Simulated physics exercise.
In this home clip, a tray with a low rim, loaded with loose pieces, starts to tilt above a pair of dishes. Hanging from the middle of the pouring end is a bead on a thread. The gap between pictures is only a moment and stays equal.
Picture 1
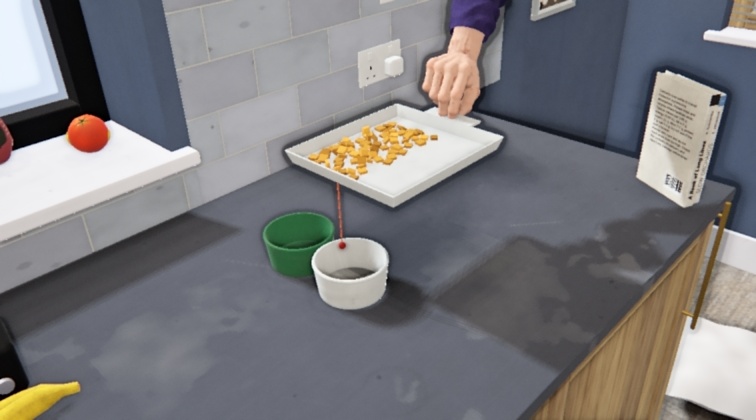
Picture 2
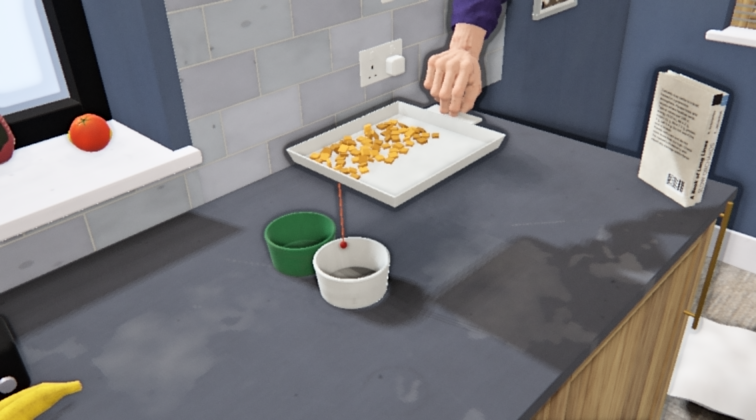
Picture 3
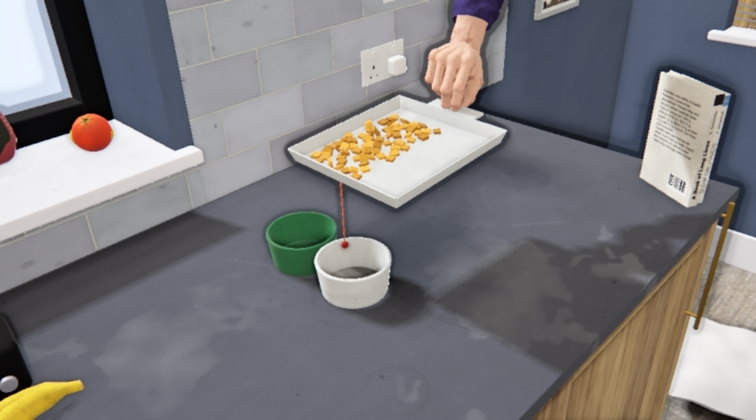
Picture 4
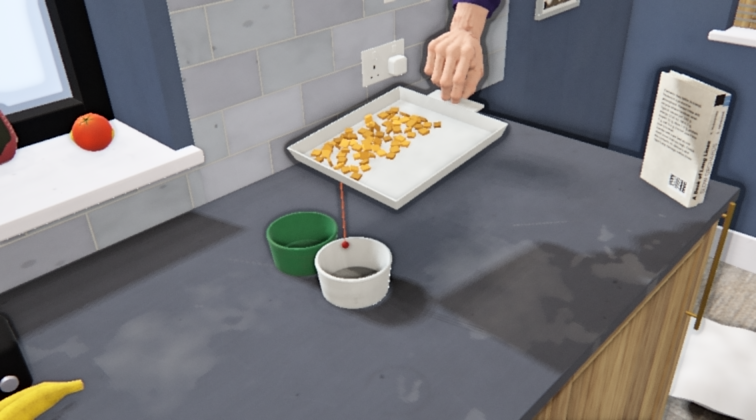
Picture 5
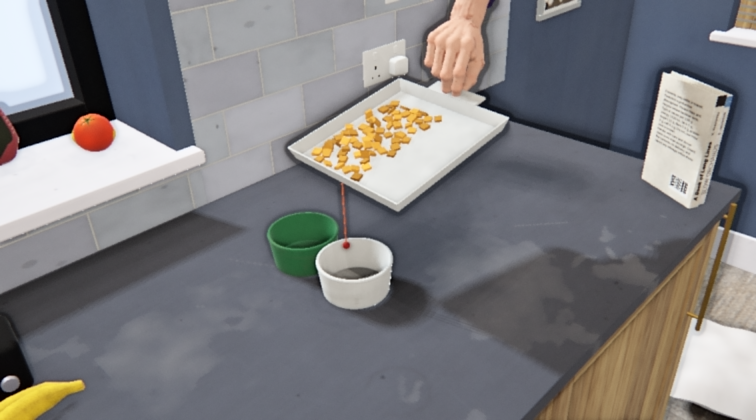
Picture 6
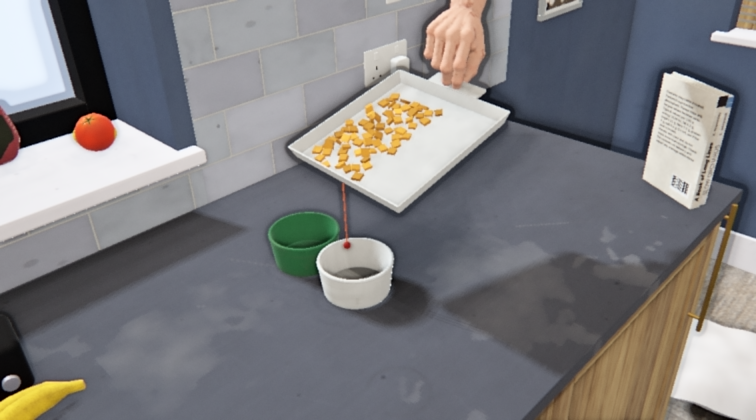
On a kitchen counter, a hand slightly tilts a tray of crackers above two dishes.
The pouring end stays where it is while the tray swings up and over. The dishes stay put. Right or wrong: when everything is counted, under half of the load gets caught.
Right.
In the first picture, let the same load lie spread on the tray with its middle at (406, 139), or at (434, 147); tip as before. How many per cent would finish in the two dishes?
It would be roughly 30 per cent for the first and roughly 10 per cent for the second.
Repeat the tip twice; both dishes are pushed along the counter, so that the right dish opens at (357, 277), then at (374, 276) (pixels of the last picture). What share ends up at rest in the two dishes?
In order, 60 % and 70 %.
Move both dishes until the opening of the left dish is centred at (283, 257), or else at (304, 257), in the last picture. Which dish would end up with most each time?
One: The right dish. Two: The right dish.
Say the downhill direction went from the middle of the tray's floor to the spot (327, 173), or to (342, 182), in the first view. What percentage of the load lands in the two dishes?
In order, 70 in a hundred and 30 in a hundred.
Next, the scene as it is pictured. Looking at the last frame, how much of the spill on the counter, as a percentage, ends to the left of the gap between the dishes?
Roughly 20 percent.
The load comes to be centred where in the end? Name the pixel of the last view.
It settles centred around (375, 315).
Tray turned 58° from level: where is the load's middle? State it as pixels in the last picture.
Close to (361, 175).
Just after the last frame, tray tipped steeply; almost all on the tray; just a few in the air.
A moment on, tray tipped right over; the larger part on the tray; about a tenth in the right dish; about a tenth outside both; just a few in the air.
Further on, tray tipped past a quarter turn; roughly a quarter in the right dish; the larger part outside both.
When it is over, tray tipped past a quarter turn; roughly a quarter in the right dish; not one in the left dish; the larger part outside both.
